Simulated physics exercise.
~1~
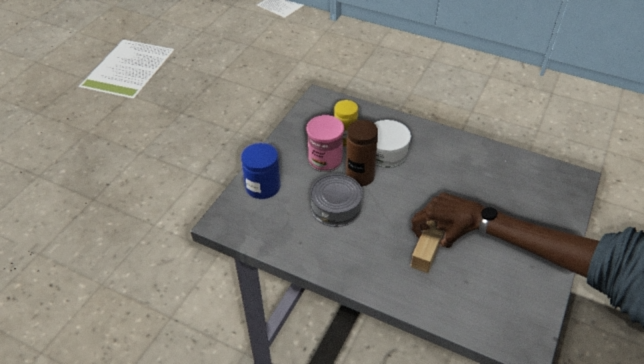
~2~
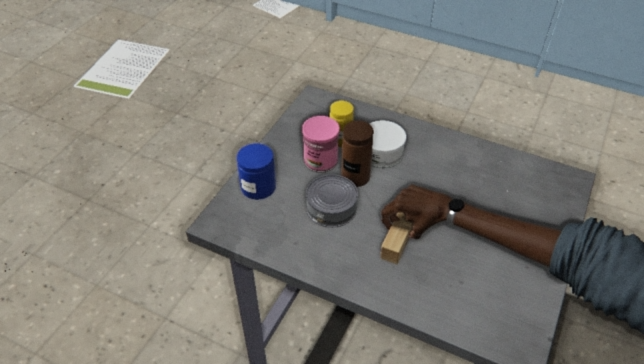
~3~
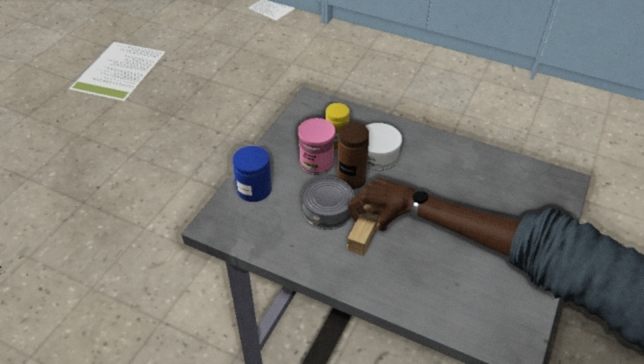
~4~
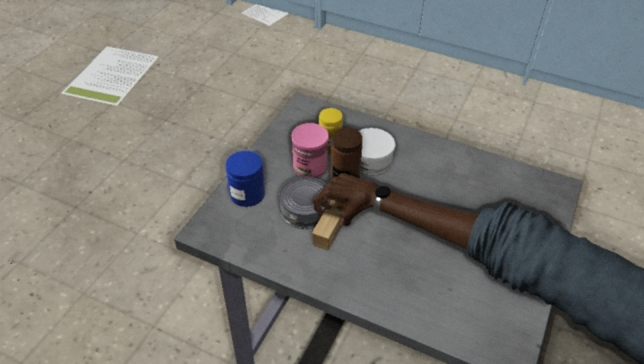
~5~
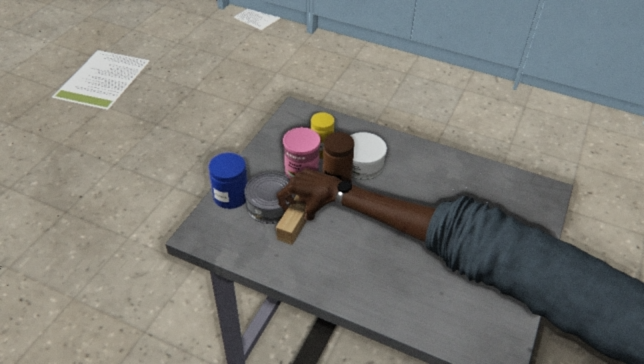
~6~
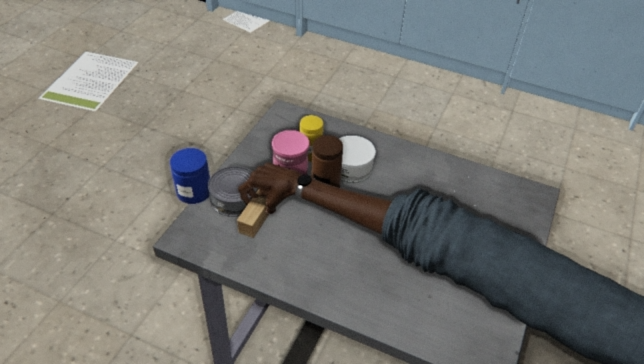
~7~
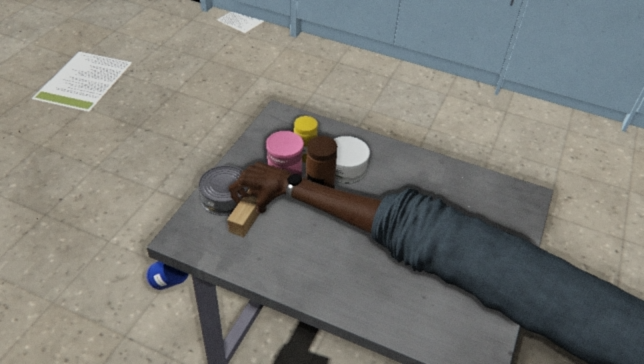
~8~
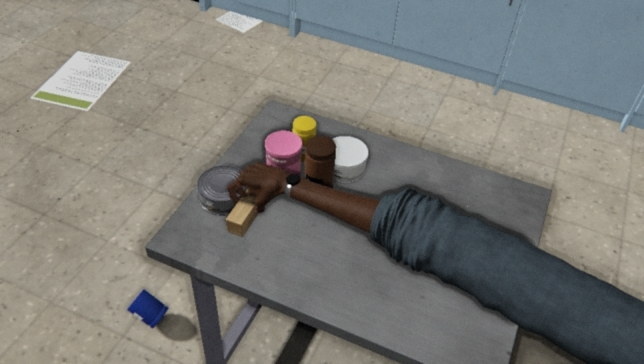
A blue jar dropped off the left edge of a crowded grey table and ended upside down near the floor after a hand slid a wooden block leftward, pushing a grey tub into it, while the pink, yellow, brown and white containers stayed put.
